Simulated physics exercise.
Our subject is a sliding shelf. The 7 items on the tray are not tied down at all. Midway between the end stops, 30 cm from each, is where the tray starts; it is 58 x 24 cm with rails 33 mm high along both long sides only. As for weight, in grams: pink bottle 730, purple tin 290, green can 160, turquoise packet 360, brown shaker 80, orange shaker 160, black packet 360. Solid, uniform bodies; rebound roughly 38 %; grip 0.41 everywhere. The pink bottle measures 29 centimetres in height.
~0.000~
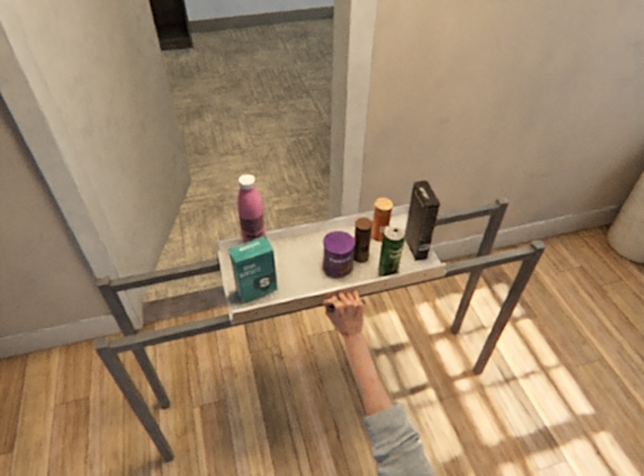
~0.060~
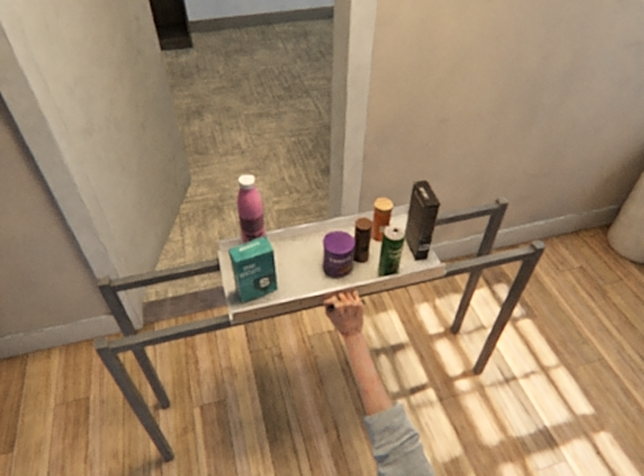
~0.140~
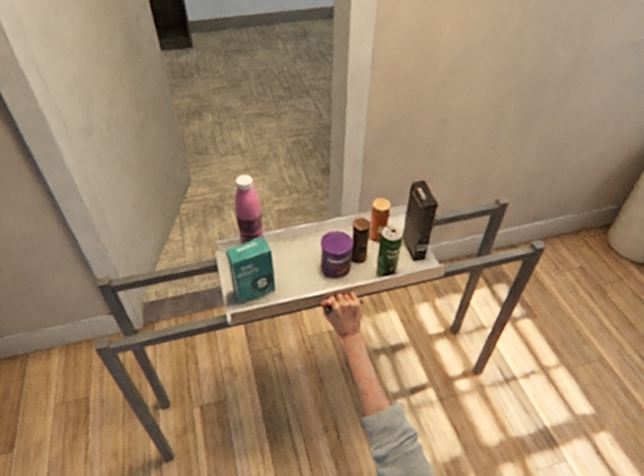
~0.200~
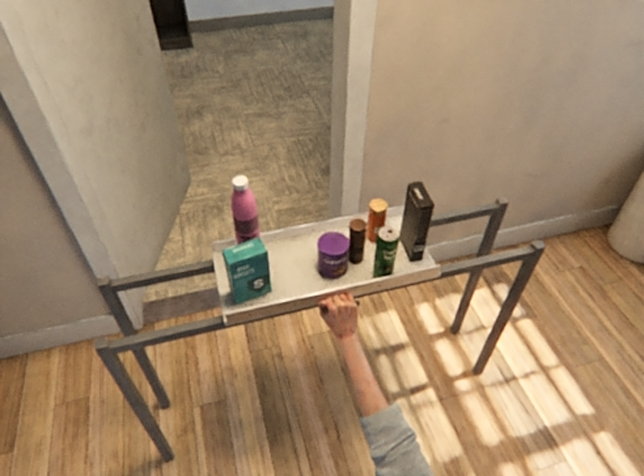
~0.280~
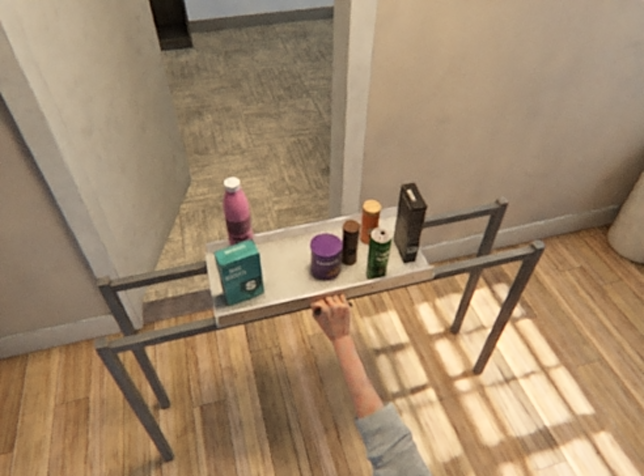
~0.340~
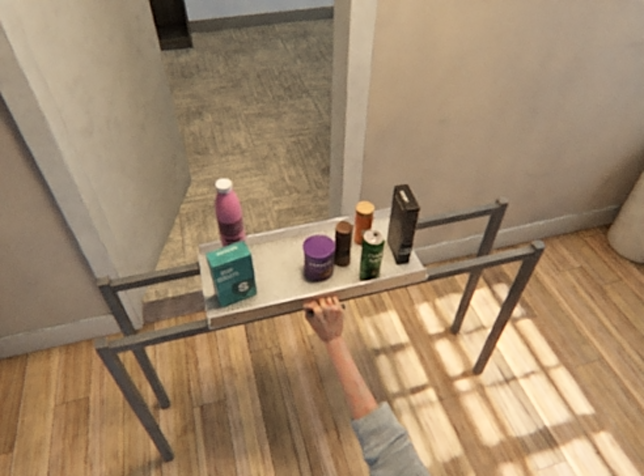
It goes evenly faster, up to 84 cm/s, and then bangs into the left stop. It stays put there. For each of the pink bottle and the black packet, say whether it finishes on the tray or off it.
Pink bottle: Off the tray; black packet: On the tray.
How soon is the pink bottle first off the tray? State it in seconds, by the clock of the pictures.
That first happens close to 0.9 seconds.
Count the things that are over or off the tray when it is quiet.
Total: 6.
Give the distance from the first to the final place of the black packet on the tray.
Roughly 14 centimetres.
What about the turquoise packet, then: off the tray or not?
When everything stops, the turquoise packet is out of bounds.
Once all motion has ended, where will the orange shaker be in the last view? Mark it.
It ends up at about (224, 260).
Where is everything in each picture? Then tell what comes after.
In the first picture, tray midway; pink bottle (252, 223); black packet (421, 222).
In the second picture, tray midway; turquoise packet (254, 270); brown shaker (362, 241).
In the third picture, tray has slid 1 cm left; orange shaker (380, 221); purple tin (336, 255).
In the fourth picture, tray has slid 2 cm left; green can (385, 255); turquoise packet (248, 272).
In the fifth picture, tray has slid 4 cm left; brown shaker (350, 243); orange shaker (370, 223).
In the sixth picture, tray has slid 5 cm left; pink bottle (231, 227); black packet (402, 225).
After 0.94 s, tray has slid 30 cm left; pink bottle and turquoise packet now off the tray; black packet leaning 54° near (271, 259); orange shaker leaning 38°.
After 1.24 s, tray has slid 30 cm left; black packet leaning 74° near (267, 258); green can on its side; orange shaker on its side.
At rest (1.7 s), off the tray, pink bottle and turquoise packet; tipped over on the tray, green can, brown shaker, orange shaker and black packet; not toppled but over 5 cm from the start, purple tin. In the last view, black packet near (267, 257).
